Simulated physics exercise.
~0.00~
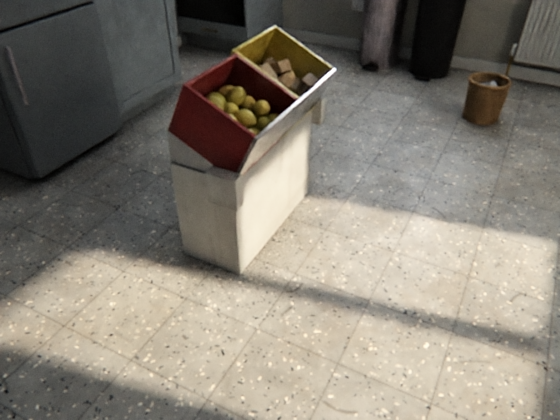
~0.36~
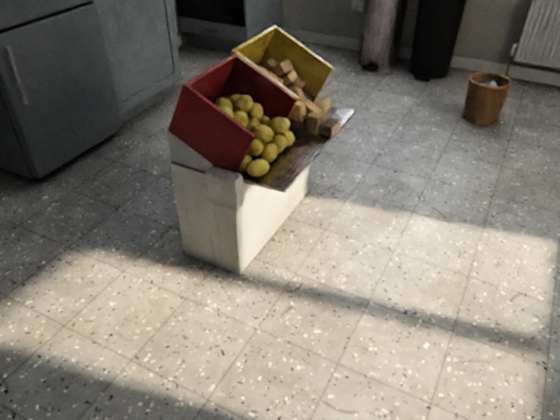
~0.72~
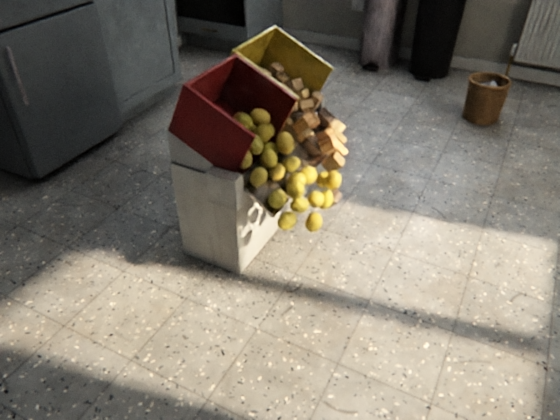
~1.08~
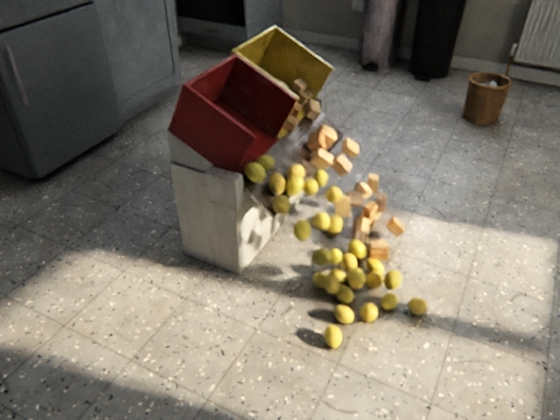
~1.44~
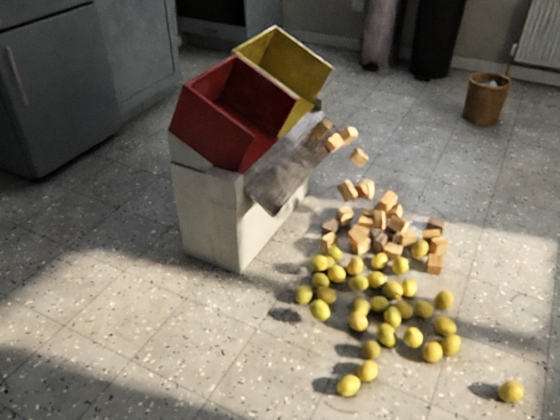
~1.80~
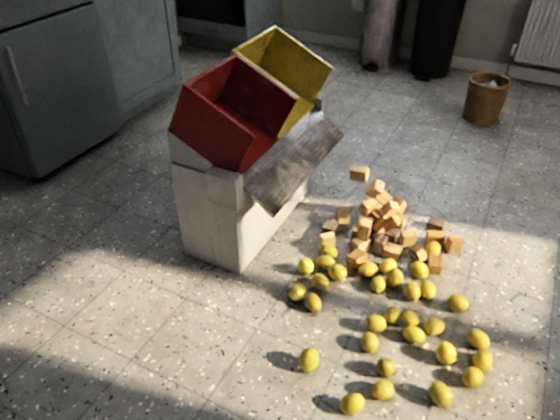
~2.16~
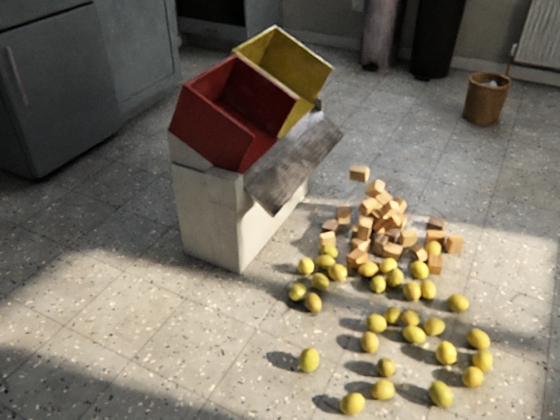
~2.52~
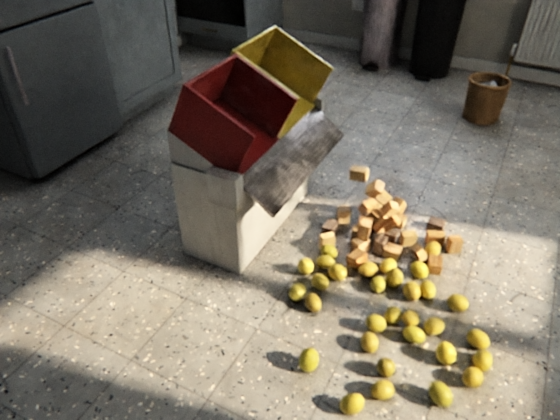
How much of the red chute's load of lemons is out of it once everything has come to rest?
Well over half of the lemons are out. The red chute looks empty, and its lemons lie scattered across the tiled floor.
